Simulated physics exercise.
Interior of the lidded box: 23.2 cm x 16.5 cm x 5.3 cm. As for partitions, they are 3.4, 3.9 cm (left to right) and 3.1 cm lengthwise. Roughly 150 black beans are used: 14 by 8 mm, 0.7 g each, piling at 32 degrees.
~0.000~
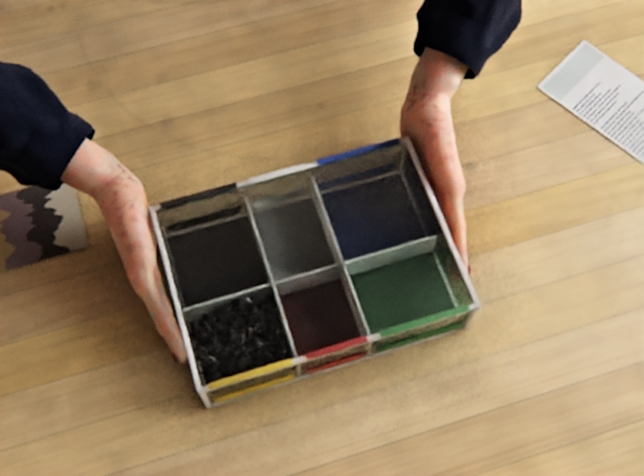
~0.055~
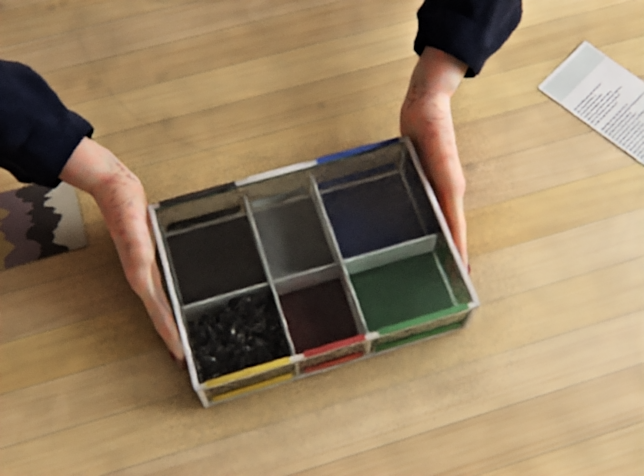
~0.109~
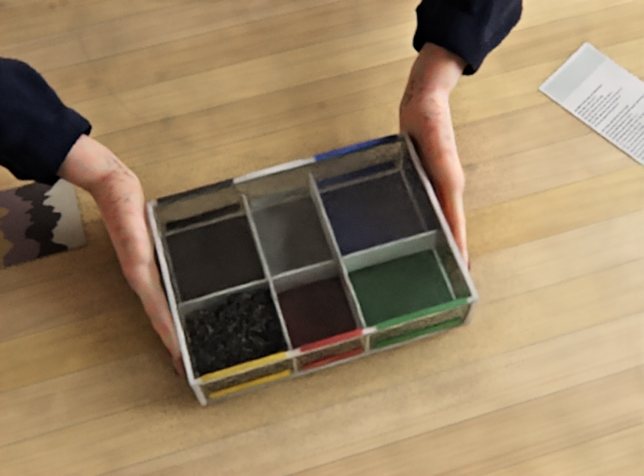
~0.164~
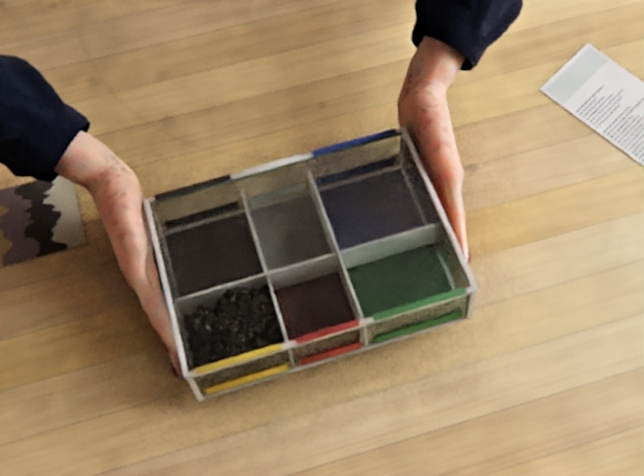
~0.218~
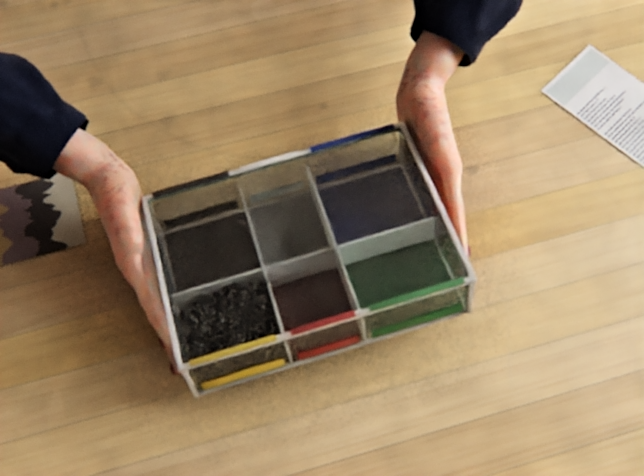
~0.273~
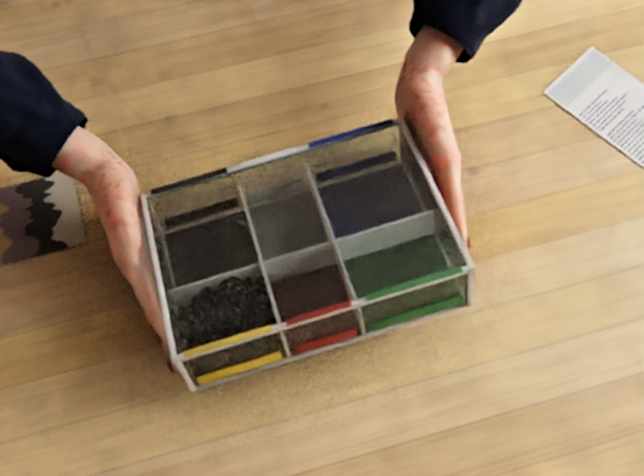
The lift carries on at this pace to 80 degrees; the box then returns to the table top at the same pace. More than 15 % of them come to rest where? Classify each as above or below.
Classification: Red below, blue below, green below, yellow above, white below, black above.
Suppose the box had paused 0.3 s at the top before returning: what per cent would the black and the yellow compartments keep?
Then black keeps 50% and yellow keeps 50%.
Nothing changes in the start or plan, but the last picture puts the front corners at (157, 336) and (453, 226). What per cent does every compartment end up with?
Result - red: 0 %; blue: 0 %; green: 0 %; yellow: 60 %; white: 0 %; black: 40 %.
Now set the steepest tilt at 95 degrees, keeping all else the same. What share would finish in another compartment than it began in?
I'd say close to 75 percent.
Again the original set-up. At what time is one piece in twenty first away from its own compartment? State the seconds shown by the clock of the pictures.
Note: T close to 1.20 s.
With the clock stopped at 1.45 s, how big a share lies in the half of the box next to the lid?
Close to 30 in a hundred.
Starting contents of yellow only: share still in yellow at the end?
Fraction kept: Approx. 50 %.
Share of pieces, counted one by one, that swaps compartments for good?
Around 50 per cent.
Then, at 1.45 s, tilt 80 degrees; yellow 80 %, black 20 %.
Then, at 2.24 s, tilt 36 degrees; yellow 50 %, black 50 %.
Then, at 3.04 s, tilt 0 degrees; yellow 50 %, black 50 %.
At rest (3.4 s), red 0 %, blue 0 %, green 0 %, yellow 50 %, white 0 %, black 50 %.
